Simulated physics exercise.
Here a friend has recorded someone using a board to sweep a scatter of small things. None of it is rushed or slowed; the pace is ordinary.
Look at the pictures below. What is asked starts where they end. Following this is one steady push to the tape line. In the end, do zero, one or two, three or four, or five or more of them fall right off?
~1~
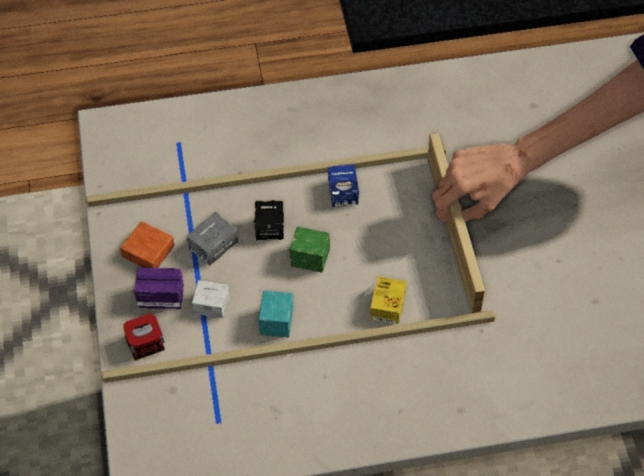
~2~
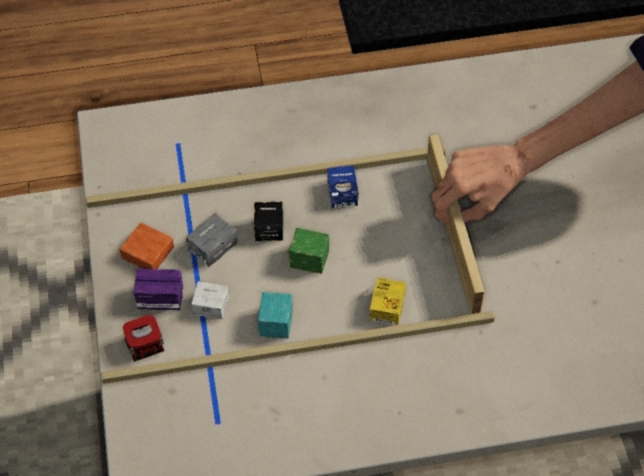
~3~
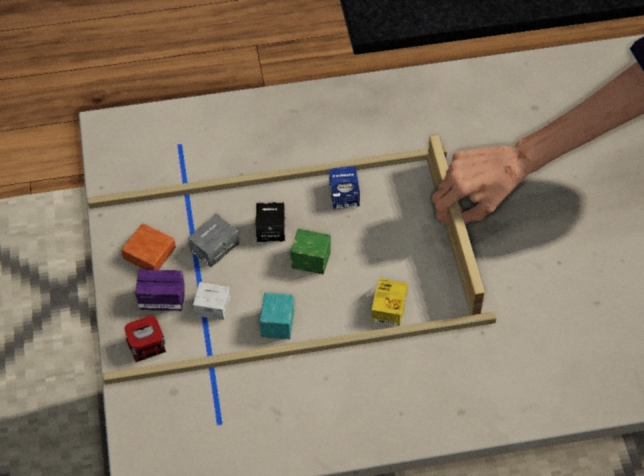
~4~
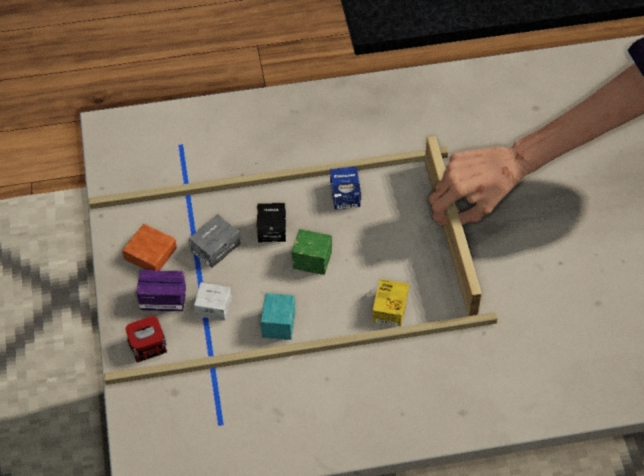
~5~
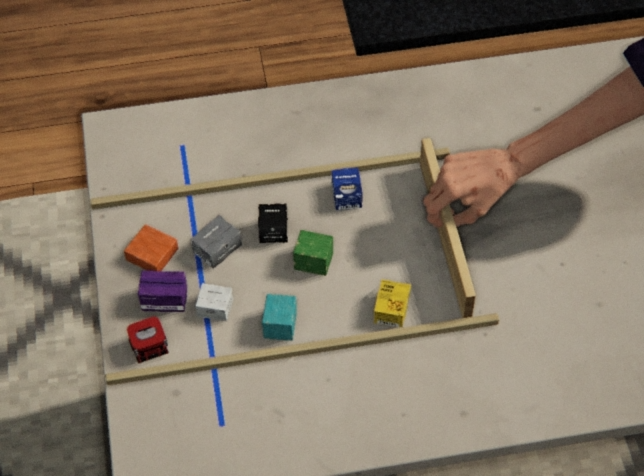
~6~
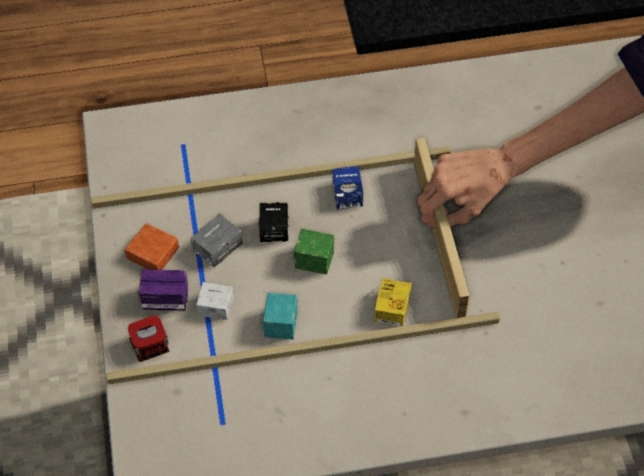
Going by the pictures, zero pieces get pushed right off.
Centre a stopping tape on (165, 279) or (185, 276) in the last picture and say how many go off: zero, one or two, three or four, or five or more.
Counts by place: Either one or two, then zero.
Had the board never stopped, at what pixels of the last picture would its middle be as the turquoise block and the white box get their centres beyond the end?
Roughly (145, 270); roughly (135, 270).
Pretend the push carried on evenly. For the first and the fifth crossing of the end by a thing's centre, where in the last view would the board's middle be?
At (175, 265) for the first, at (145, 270) for the fifth.
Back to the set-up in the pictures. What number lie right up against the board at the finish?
Well, it touches 4.
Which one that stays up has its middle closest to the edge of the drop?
That one is the orange block.
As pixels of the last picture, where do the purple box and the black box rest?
Looks like one lands around (136, 291), and the other around (182, 239).
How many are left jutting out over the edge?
I'd say 1 of them.
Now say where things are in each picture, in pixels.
In the first frame, red case (144, 337); orange block (148, 247); purple box (159, 289); board (455, 221); tape (197, 272).
In the second frame, orange block (147, 248); black box (269, 221).
In the third frame, purple box (161, 290); green block (311, 252).
In the fourth frame, red case (146, 339); yellow box (390, 303).
In the fifth frame, orange block (151, 250); blue box (347, 189).
In the sixth frame, red case (148, 338); orange block (152, 249); purple box (164, 290); board (440, 226); tape (201, 274).
Soon after, none off yet; red case at rest near (148, 338); orange block at rest near (152, 249); purple box at rest near (164, 290).
Then, none off yet; red case at rest near (148, 338); orange block moving near (145, 248); purple box moving near (156, 288).
At rest, the number that fall off is zero.
